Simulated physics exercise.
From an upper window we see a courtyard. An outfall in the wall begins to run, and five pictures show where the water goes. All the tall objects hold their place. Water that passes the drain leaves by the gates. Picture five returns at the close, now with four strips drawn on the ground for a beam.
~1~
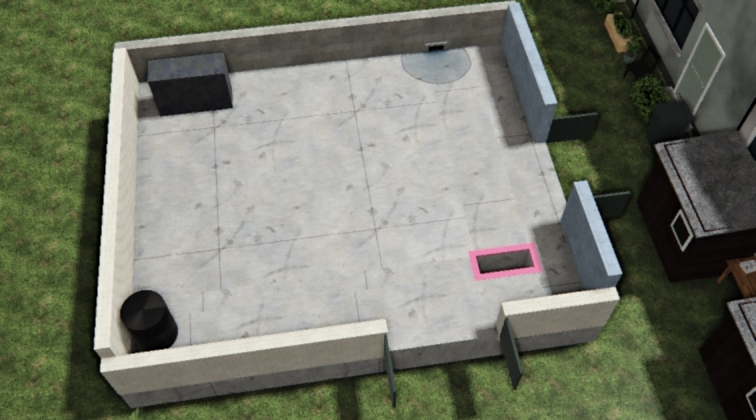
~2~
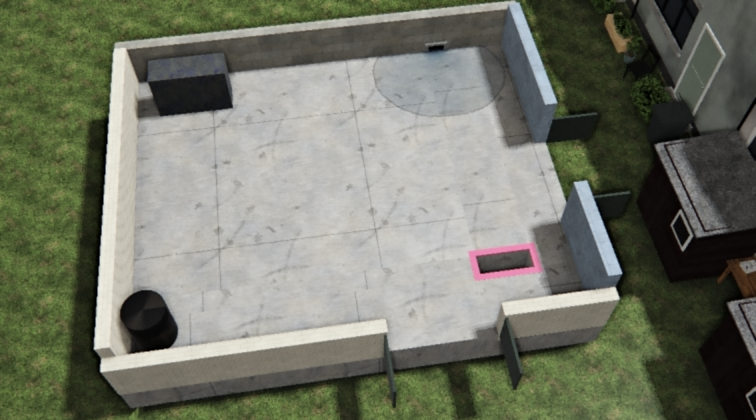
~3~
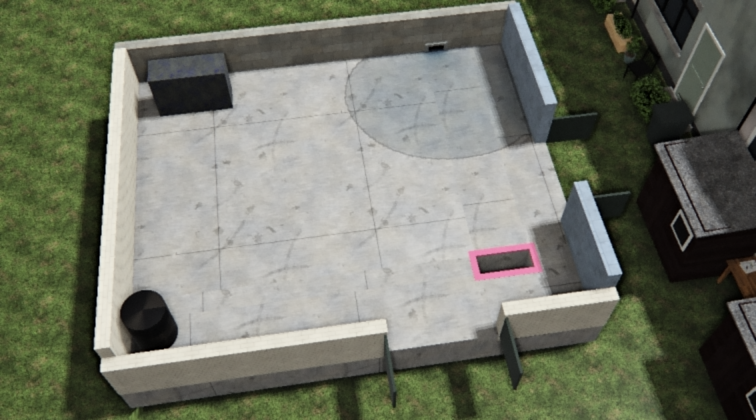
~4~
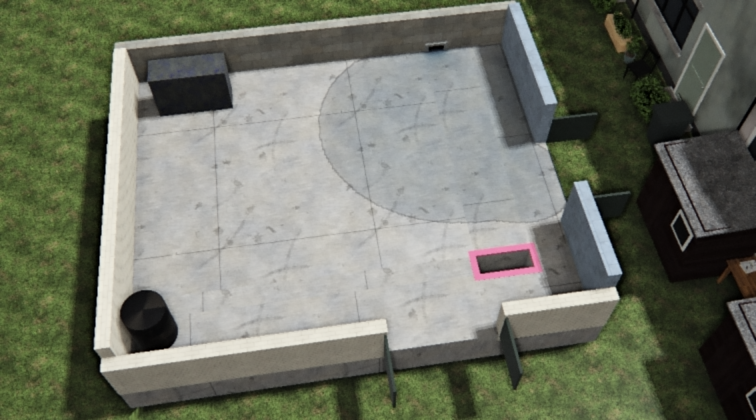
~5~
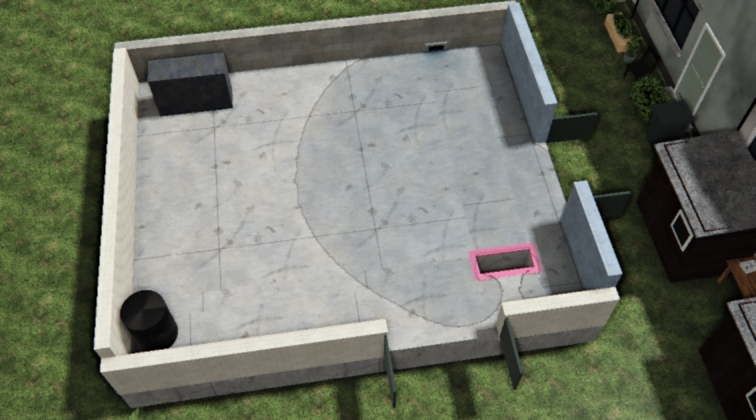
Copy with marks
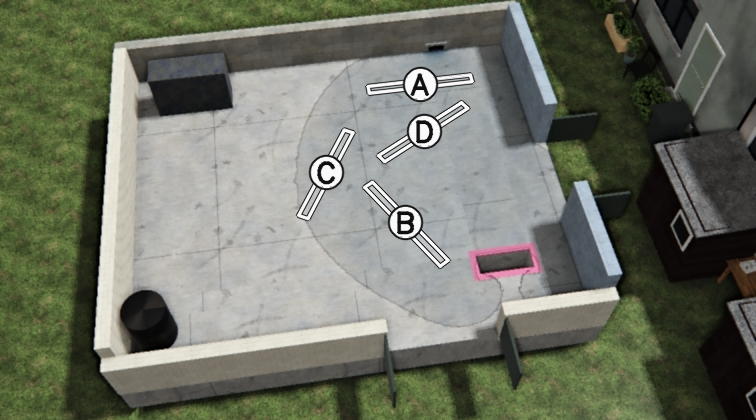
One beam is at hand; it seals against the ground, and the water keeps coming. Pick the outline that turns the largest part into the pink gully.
Position B.
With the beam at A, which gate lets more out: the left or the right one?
The left gate.
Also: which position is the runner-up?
It is C.
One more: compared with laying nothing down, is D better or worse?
Position D is worse.
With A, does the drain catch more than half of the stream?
No.
In white, A from (368, 89) to (471, 78); B from (368, 184) to (444, 263); C from (303, 217) to (348, 131); D from (381, 158) to (464, 105).
With A, about 26 % of the stream goes into the pink gully, about 68 % out by the gates.
With B, about 51 % of the stream goes into the pink gully, about 44 % out by the gates.
With C, about 35 % of the stream goes into the pink gully, about 59 % out by the gates.
With D, about 25 % of the stream goes into the pink gully, about 70 % out by the gates.
